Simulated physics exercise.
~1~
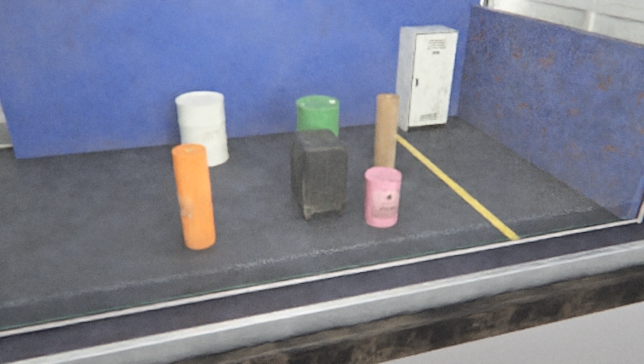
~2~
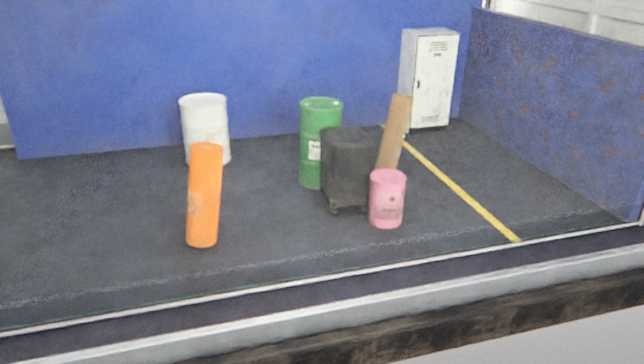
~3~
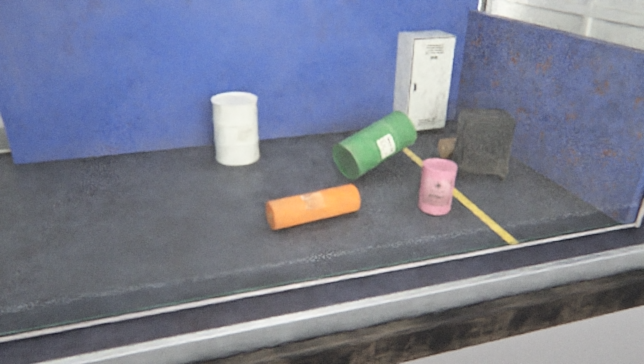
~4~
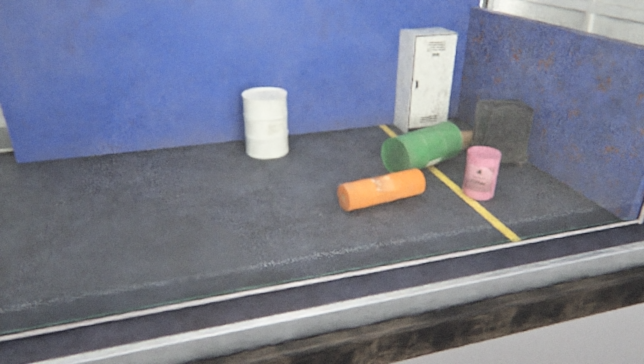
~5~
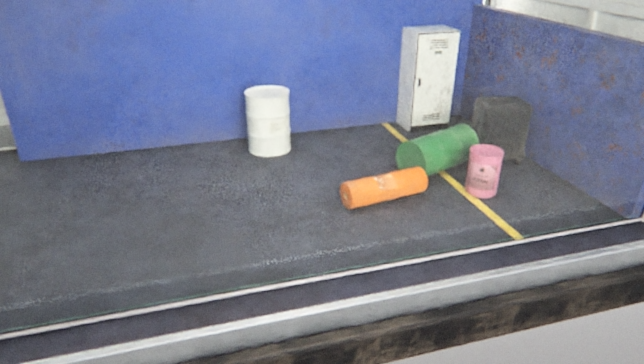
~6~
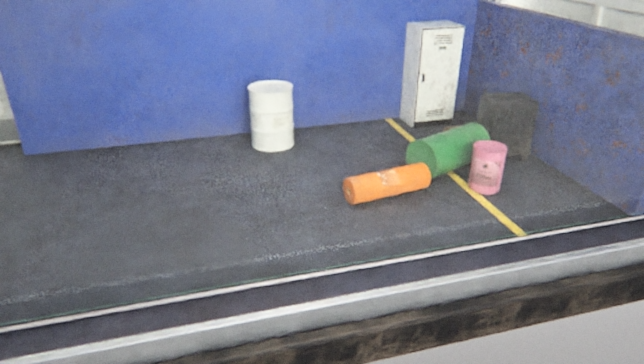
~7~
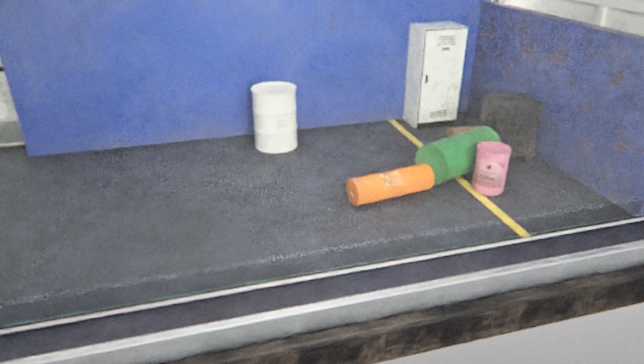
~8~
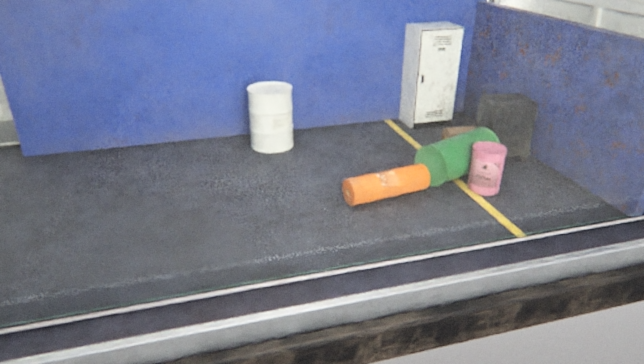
A green drum and an orange roll toppled as loose things slid right across a dark floor, led by a black case; the case, pink bucket and drum ended past or across the yellow line, while the orange roll and upright white drum stopped short.
